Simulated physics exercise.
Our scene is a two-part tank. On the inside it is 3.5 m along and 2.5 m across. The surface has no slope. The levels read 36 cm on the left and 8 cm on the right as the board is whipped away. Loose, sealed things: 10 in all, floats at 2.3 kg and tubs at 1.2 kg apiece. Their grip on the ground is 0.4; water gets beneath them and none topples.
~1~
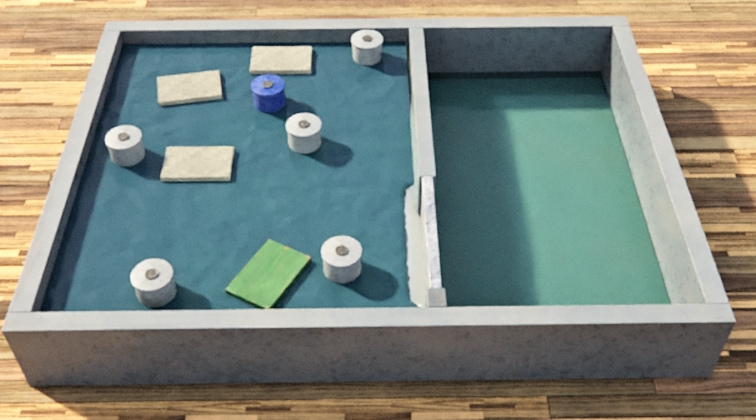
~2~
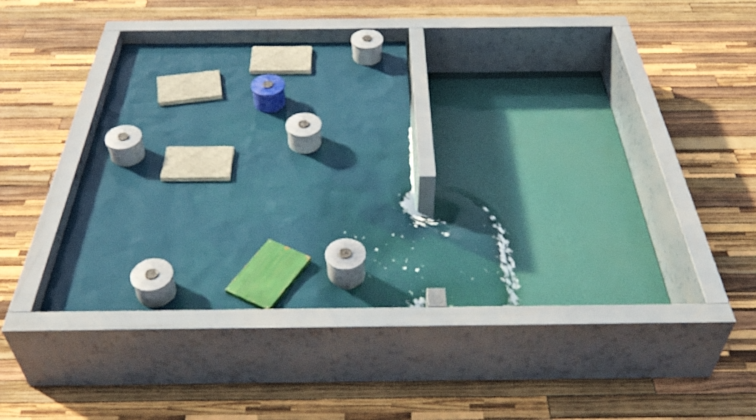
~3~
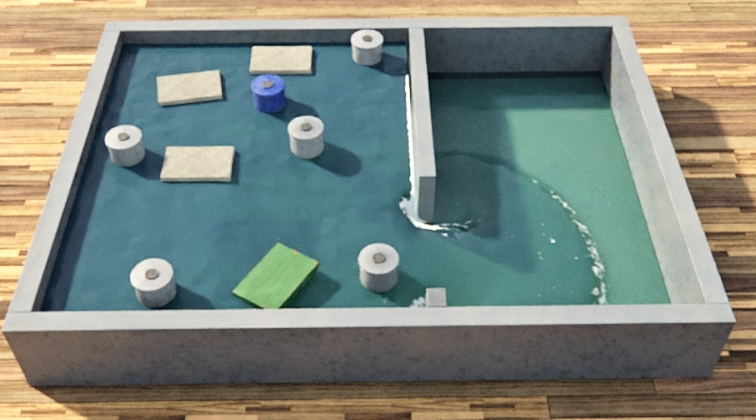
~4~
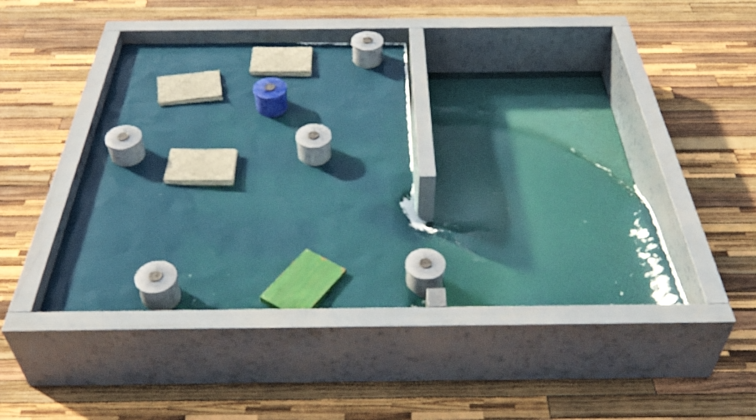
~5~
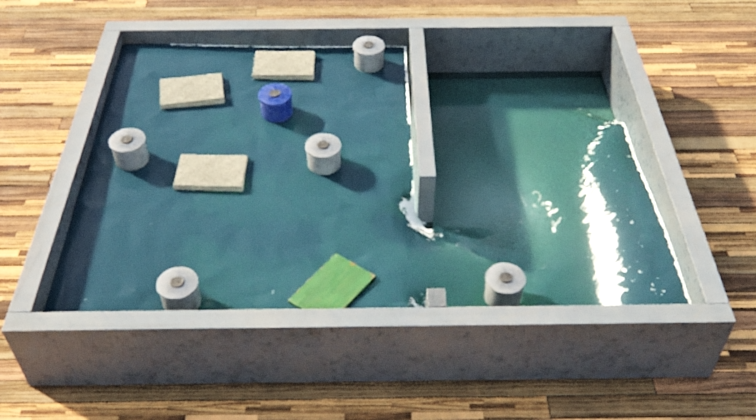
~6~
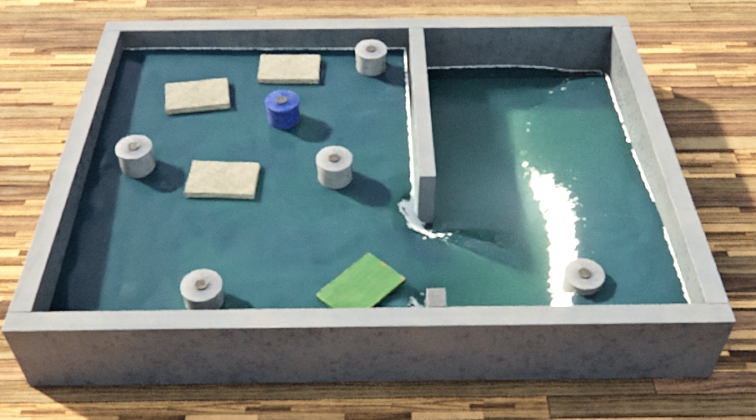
The footage shows a divided tank whose barrier opens near the front, sending water rippling from left to right; a white tub drifts through the gap into the right side while the green float and other floating objects shift more slightly.
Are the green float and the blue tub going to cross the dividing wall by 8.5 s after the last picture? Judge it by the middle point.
Going by the centre, the green float reaches the far side and the blue tub stays on the near side.
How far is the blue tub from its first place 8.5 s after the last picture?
Around 40 cm from the start.
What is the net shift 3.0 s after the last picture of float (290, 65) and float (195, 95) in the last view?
Respectively 20 and 30 cm.
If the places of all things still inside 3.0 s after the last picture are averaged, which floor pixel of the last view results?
I'd put it around (364, 181).
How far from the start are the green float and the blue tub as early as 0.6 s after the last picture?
I'd say about 100 and 30 centimetres.
Then, 0.6 s after the last picture the green float is near (457, 282), 1.0 m from its start, afloat; the blue tub is near (297, 117), 0.3 m from its start, afloat; 2 of 10 are over the mark; 10 afloat.
Then, 3.0 s after the last picture the green float is near (622, 217), 2.1 m from its start, afloat; the blue tub is near (316, 130), 0.5 m from its start, afloat; 3 of 10 are over the mark; 10 afloat.
Then, 5.5 s after the last picture the green float is near (493, 174), 1.6 m from its start, afloat; the blue tub is near (311, 119), 0.4 m from its start, afloat; 3 of 10 are over the mark; 10 afloat.
Then, 8.5 s after the last picture the green float is near (512, 171), 1.7 m from its start, afloat; the blue tub is near (293, 129), 0.4 m from its start, afloat; 3 of 10 are over the mark; 10 afloat.
